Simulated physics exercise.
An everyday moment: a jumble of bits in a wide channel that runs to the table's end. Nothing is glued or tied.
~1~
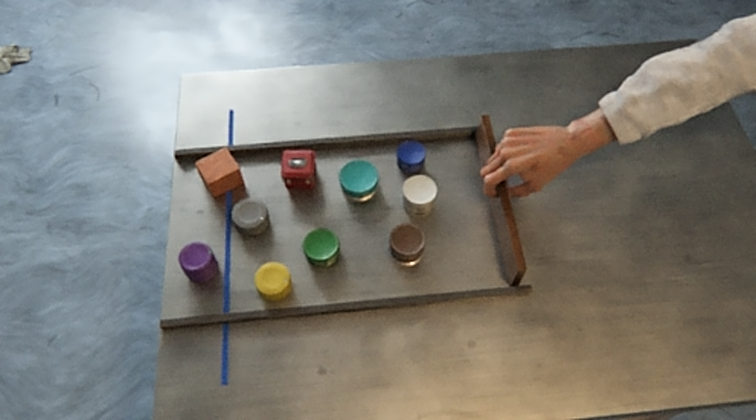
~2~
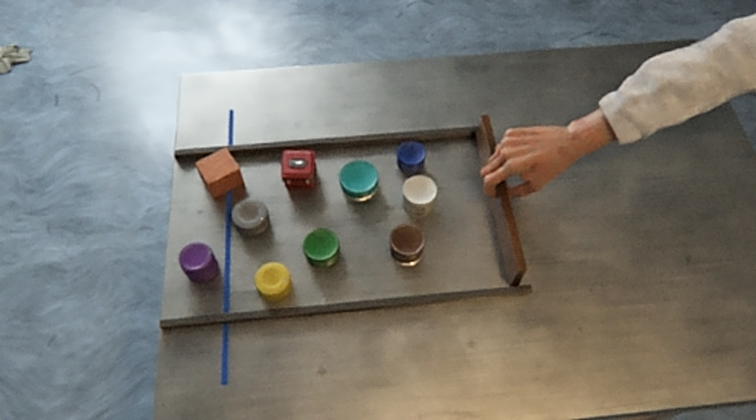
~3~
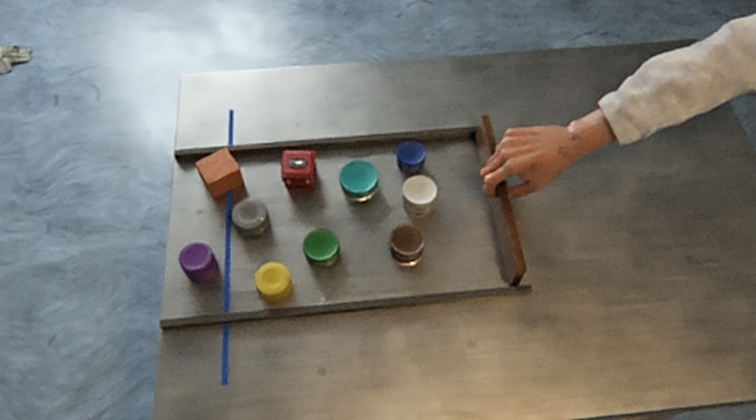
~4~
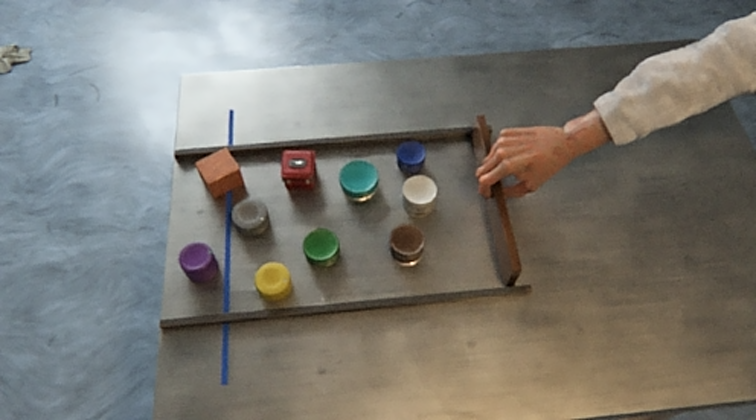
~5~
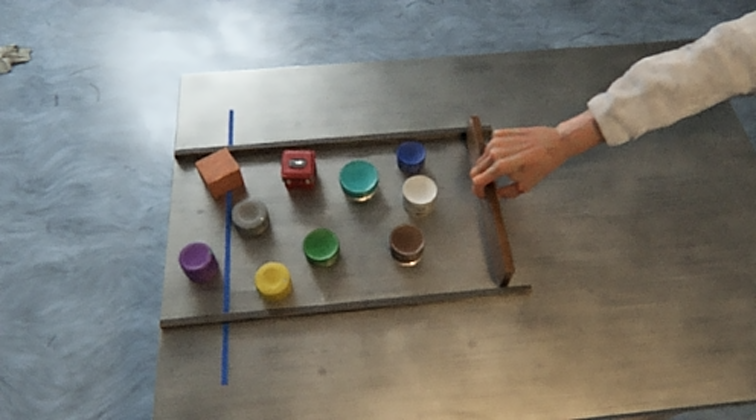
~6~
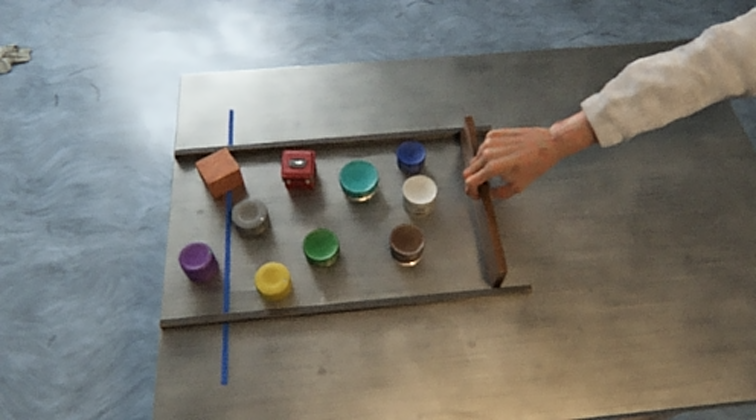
In the video, a hand holds a wooden board upright at the right of a channel of small coloured lids, tubs and blocks, then slides it slightly left while the objects and the blue tape line stay still.
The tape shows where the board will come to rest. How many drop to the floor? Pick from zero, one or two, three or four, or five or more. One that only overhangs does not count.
The number that fall off is one or two.
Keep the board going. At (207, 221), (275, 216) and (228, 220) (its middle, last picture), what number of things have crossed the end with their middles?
It would be 5, 0 and 1.
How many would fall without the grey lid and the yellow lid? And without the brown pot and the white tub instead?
Fallen: 1, and 1 in the other try.
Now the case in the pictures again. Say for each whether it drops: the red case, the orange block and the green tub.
The red case stays on, the orange block falls, the green tub is kept.
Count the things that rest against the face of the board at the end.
In contact: 5.
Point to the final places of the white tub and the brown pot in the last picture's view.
The white tub stops around (209, 222); the brown pot around (208, 259).
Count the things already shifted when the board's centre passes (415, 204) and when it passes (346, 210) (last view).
By then 3, and 6.
Soon after, none off yet; purple lid at rest near (199, 263); orange block at rest near (220, 173); grey lid at rest near (251, 217).
At rest, the number that fall off is one or two; fallen, orange block.
